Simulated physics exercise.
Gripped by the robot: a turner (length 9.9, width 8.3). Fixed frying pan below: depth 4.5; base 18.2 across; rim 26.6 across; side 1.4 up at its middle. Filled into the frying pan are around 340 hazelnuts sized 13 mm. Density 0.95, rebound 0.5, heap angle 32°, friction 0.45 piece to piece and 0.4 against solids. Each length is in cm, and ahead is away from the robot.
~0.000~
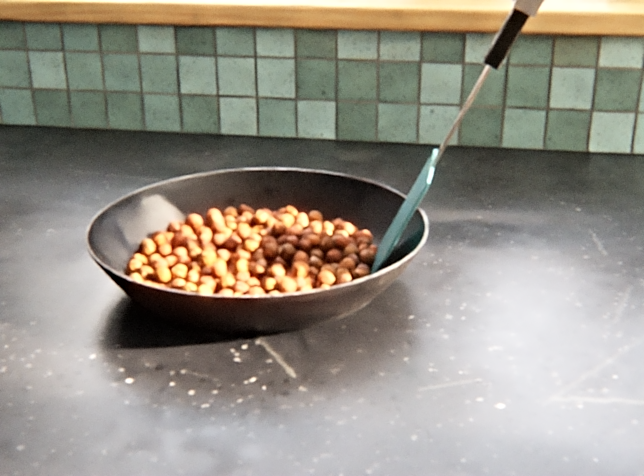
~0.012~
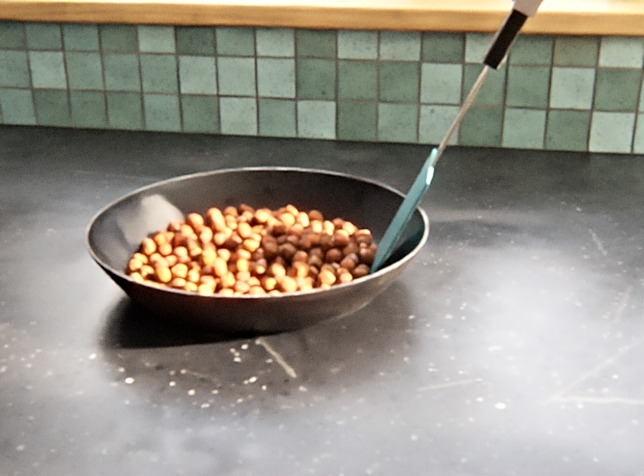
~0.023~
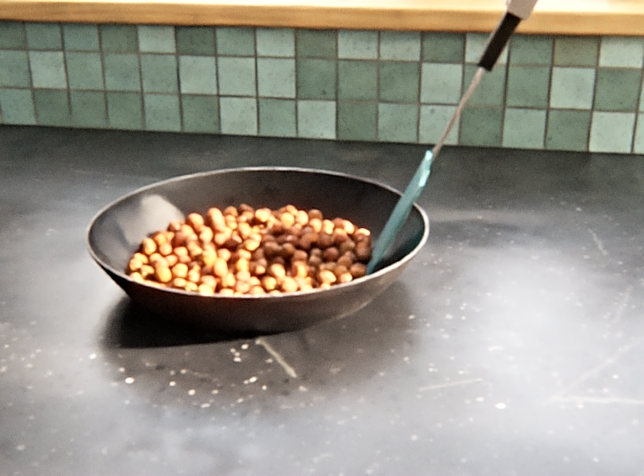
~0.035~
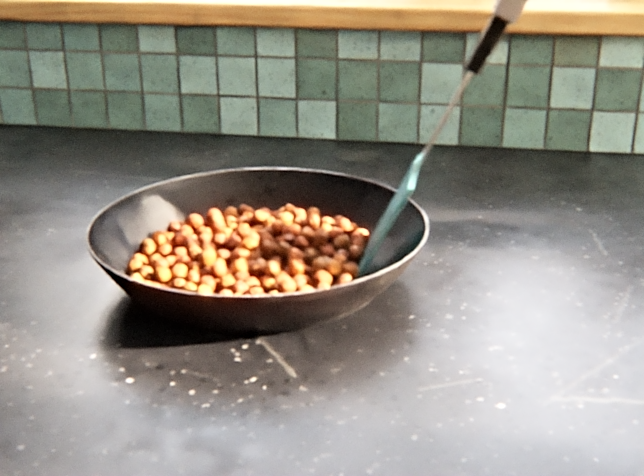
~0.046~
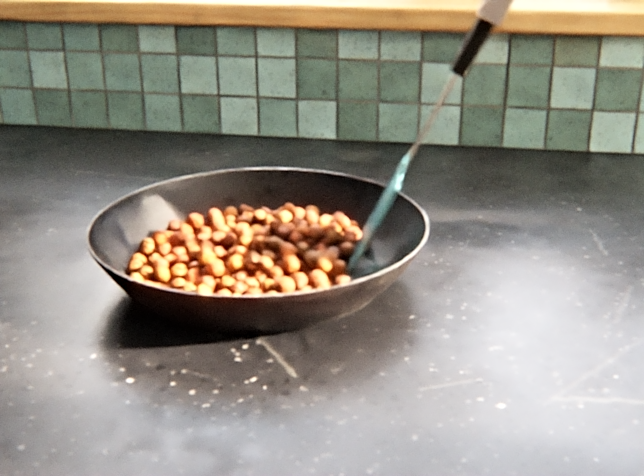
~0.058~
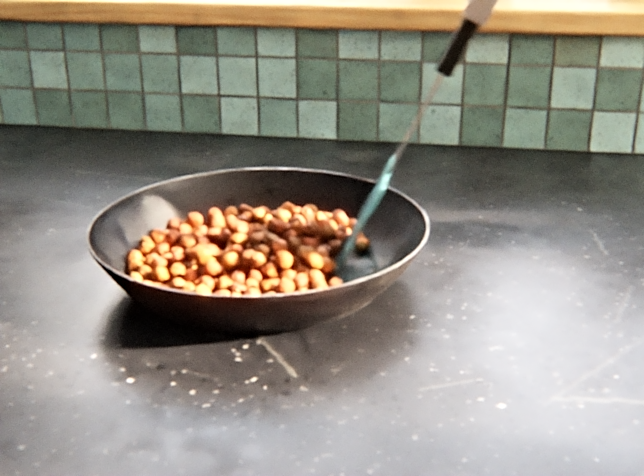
In the video, a teal-bladed turner with a black and pale handle moves left through hazelnuts in a dark frying pan, pushing the nuts near the right side leftward, while the pan stays still on a dark countertop.
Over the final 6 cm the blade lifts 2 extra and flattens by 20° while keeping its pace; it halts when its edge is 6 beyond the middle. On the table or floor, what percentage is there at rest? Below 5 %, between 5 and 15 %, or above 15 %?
Below 5 %.
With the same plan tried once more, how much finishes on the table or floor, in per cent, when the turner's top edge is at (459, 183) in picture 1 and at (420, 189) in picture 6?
Off the vessel, on the table or floor: Some 0 percent.
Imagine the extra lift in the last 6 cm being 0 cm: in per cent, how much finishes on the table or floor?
It comes to near 0 percent.
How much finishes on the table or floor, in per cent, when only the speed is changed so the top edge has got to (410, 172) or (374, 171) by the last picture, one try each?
Roughly 0 and 10 percent.
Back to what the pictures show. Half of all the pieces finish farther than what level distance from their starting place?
3 cm.
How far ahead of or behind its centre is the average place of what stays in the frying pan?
Ahead, by around 5.0 cm.
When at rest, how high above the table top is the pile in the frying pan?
Top of the heap: Roughly 6.0 cm above the table top.
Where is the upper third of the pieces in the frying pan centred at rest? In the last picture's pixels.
It is centred near (158, 227).
After 0.10 s, sloping 64°, highest piece 5 above the table; 338 in the frying pan.
After 0.15 s, sloping 57°, highest piece 7 above the table; 338 in the frying pan.
After 0.37 s, sloping 44°, highest piece 5 above the table; 330 in the frying pan, 8 on the table or floor.
After 1.42 s, sloping 44°, highest piece 5 above the table; 330 in the frying pan, 8 on the table or floor.
At rest, 330 in the frying pan, 8 on the table or floor. That is 2 % on the table or floor.
